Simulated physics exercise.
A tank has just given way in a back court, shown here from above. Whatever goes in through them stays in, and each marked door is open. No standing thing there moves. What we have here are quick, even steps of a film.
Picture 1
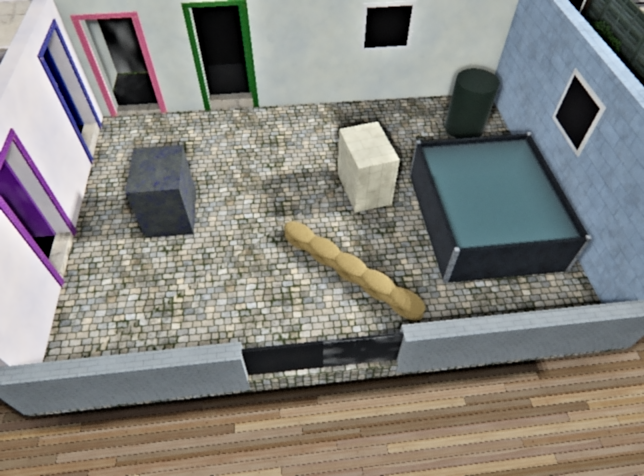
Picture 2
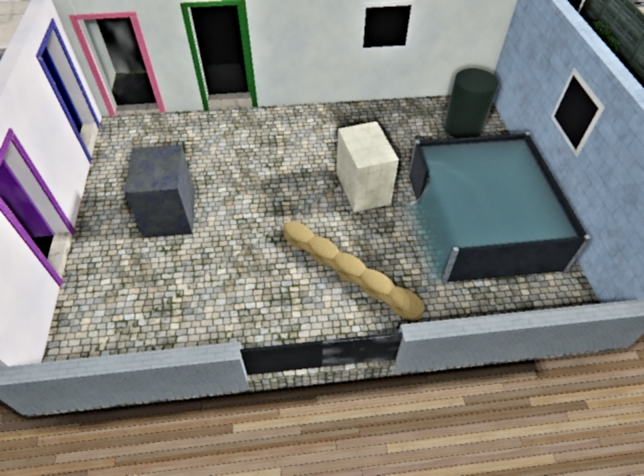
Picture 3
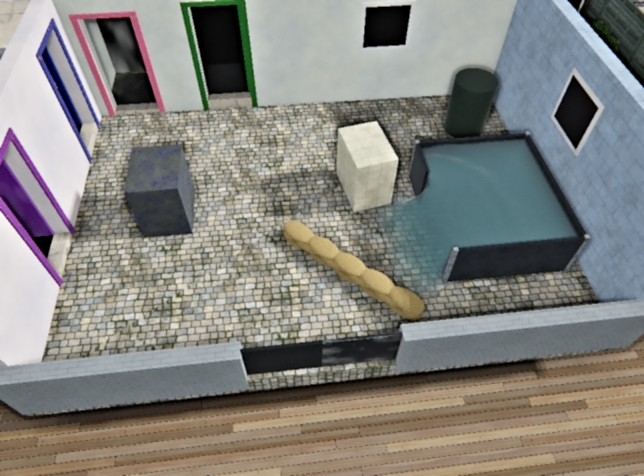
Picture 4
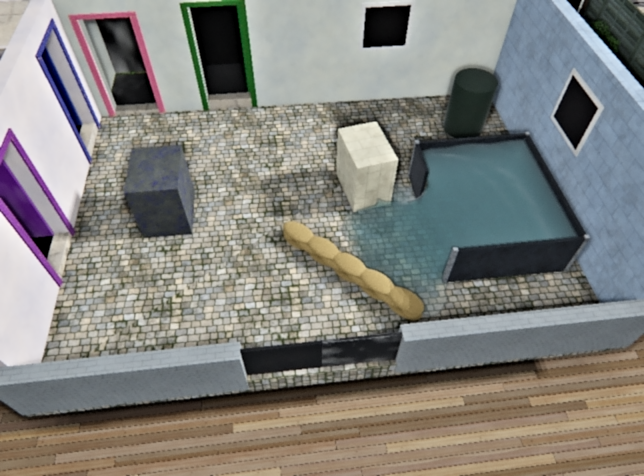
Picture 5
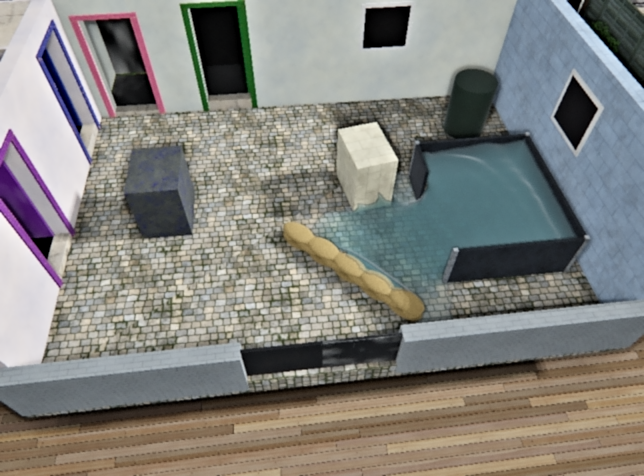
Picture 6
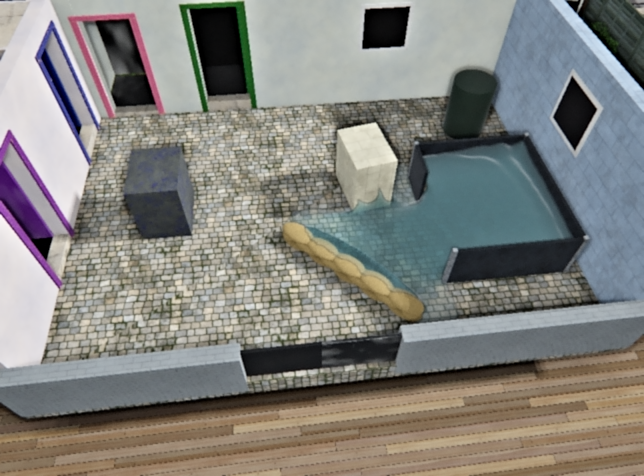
A dark-sided open tank of blue-green water stands at the right of a cobbled court seen from above, with pale walls and a light blue wall around it. A cream block and dark green barrel stand near it, a dark grey block sits left, and a lumpy tan barrier lies in the centre. The tank's left side opens and water spreads leftward over the cobbles to the tan barrier.
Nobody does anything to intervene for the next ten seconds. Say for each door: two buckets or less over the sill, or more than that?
Blue door - two or less, green door - two or less, pink door - more, purple door - two or less.
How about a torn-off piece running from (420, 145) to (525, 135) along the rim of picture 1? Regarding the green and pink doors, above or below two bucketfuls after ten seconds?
The green door remains below and the pink door exceeds the limit.
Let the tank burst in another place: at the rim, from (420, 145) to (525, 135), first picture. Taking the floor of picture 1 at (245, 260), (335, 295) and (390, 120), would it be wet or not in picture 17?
Log: Point 1 unreached; point 2 unreached; point 3 inundated.
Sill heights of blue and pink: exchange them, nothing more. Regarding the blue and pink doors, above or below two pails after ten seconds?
My reading: The blue door takes more; the pink door is under.
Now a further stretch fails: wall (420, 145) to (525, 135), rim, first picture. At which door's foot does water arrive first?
The green-painted one comes first.
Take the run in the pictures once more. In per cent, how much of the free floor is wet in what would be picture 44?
I reckon around 90 %.
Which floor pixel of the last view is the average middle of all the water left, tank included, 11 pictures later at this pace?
Somewhere near (397, 227).
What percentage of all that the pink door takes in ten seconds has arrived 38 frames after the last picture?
About 85 %.
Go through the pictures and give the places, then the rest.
In the first frame, the open tank at (495, 190) is whole and still.
In the second frame, the front is at (411, 205), out from the gap at (435, 231).
In the third frame, the front is at (393, 201), out from the gap at (435, 232).
In the fourth frame, the front is at (347, 226), out from the gap at (434, 233).
In the fifth frame, water pours out at (435, 233) and has run to (317, 232).
In the sixth frame, the front is at (288, 229), out from the gap at (434, 233).
A moment on, water covers 25 % of the floor; the blue door not reached, the green door not reached, the pink door not reached, the purple door not reached.
Next, water covers 50 % of the floor; the blue door not reached, the green door wet at the sill, nothing in, the pink door not reached, the purple door not reached.
Then, water covers 70 % of the floor; the blue door wet at the sill, nothing in, the green door wet at the sill, nothing in, the pink door over two buckets in, the purple door not reached.
Later, water covers 90 % of the floor; the blue door under two buckets in, the green door wet at the sill, nothing in, the pink door far over two buckets in, the purple door wet at the sill, nothing in.
In the end, water covers 95 % of the floor; the blue door under two buckets in, the green door wet at the sill, nothing in, the pink door far over two buckets in, the purple door wet at the sill, nothing in.
